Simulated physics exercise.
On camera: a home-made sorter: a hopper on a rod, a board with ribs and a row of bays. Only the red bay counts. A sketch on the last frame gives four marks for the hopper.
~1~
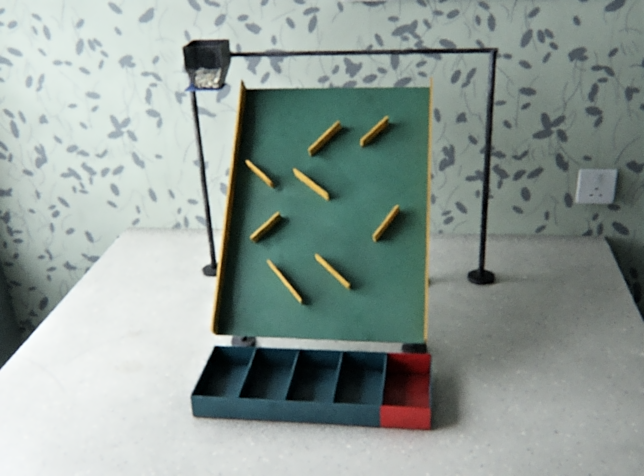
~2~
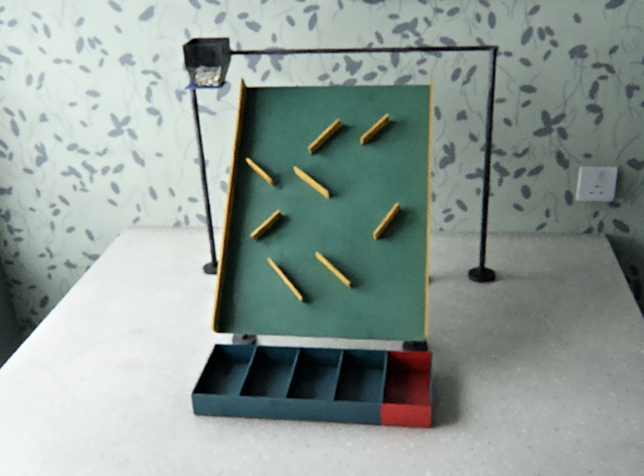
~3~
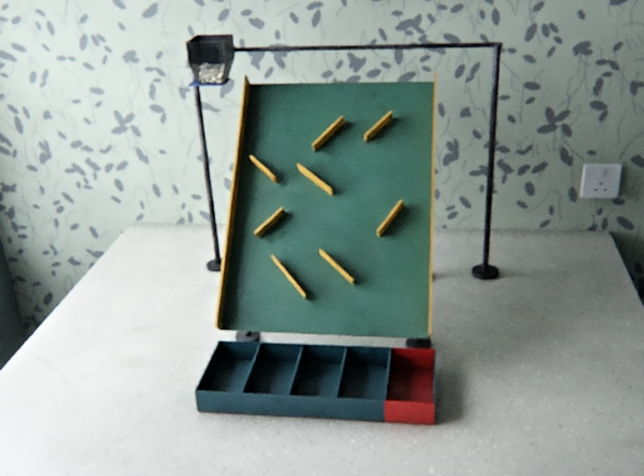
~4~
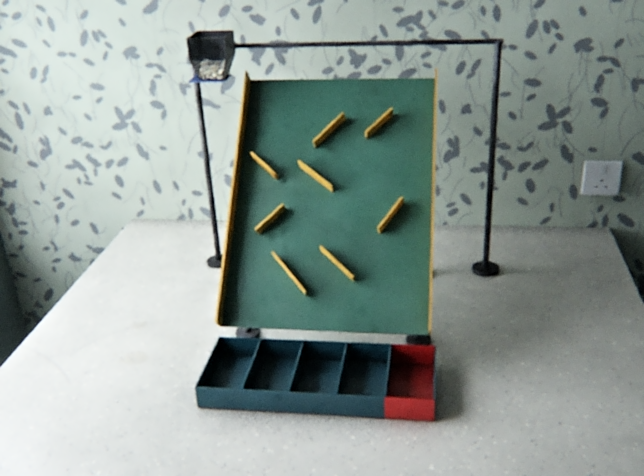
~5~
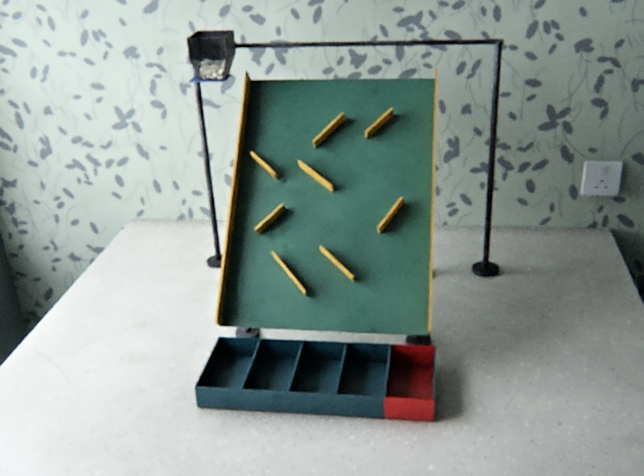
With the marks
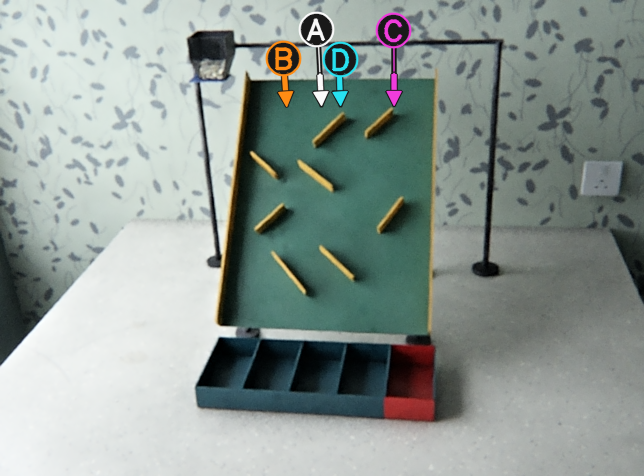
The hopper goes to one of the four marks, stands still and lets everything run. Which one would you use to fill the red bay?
Mark C.
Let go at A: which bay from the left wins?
The first from the left.
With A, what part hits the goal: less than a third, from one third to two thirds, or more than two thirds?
Mark A gives less than a third.
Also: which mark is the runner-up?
Here it is mark D.
On the marked copy, mark A meets the board at (321, 100); mark B meets the board at (286, 101); mark C meets the board at (394, 100); mark D meets the board at (340, 100).
With A, about a tenth in the red bay, the larger part in other bays.
With B, about a tenth in the red bay, almost all in other bays.
With C, roughly two thirds in the red bay, roughly a third in other bays.
With D, roughly a quarter in the red bay, roughly two thirds in other bays.
